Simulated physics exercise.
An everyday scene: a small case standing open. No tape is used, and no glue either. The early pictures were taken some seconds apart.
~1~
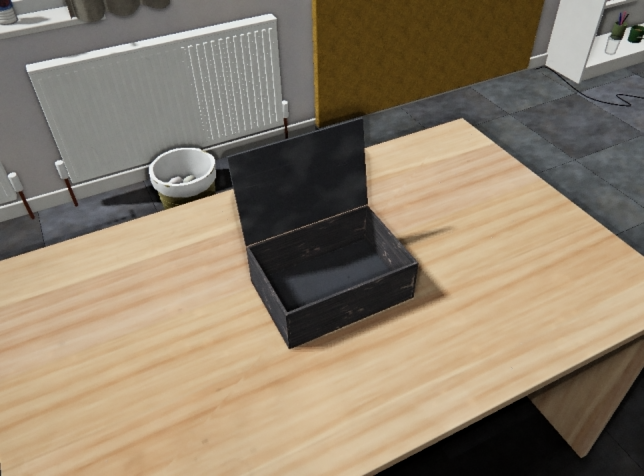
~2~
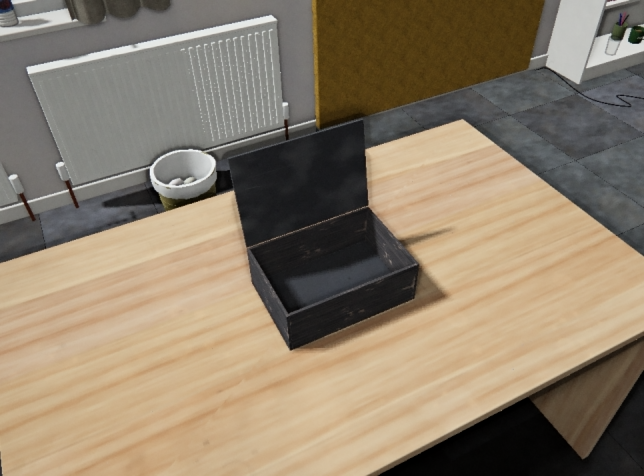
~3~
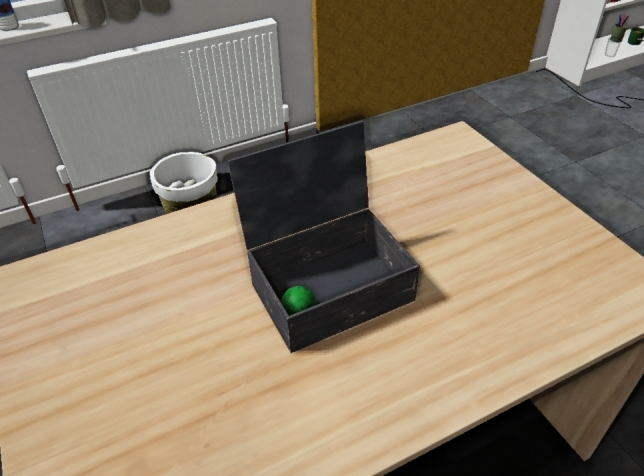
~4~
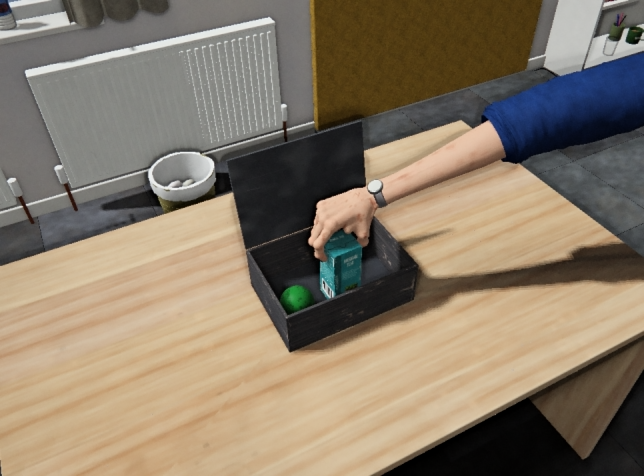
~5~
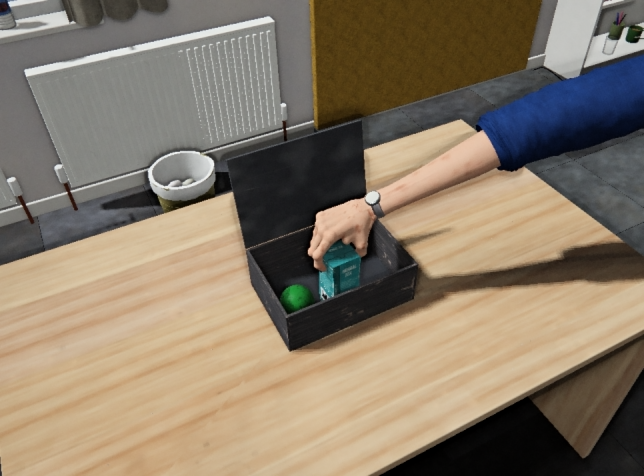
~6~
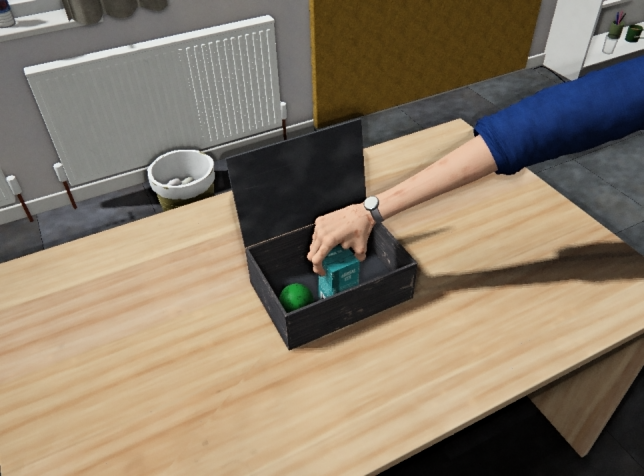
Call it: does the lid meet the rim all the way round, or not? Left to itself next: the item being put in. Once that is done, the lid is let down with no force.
It does not meet the rim all the way round.
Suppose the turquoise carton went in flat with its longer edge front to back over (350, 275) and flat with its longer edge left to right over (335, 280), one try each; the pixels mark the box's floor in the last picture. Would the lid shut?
Try 1: Lid shut; try 2: Lid shut.
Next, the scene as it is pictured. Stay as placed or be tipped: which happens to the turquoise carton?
At the finish it holds its orientation.
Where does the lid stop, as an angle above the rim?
Close to 20 degrees.
Then, 1.20 s on from there, lid starting down.
Then, 1.50 s on from there, lid 69° above the rim.
Then, 1.70 s on from there, lid 47° above the rim.
Then, 1.80 s on from there, lid 32° above the rim.
In the end, lid 21° above the rim; both unmoved. At the end, from the last picture's camera, turquoise carton near (338, 283).
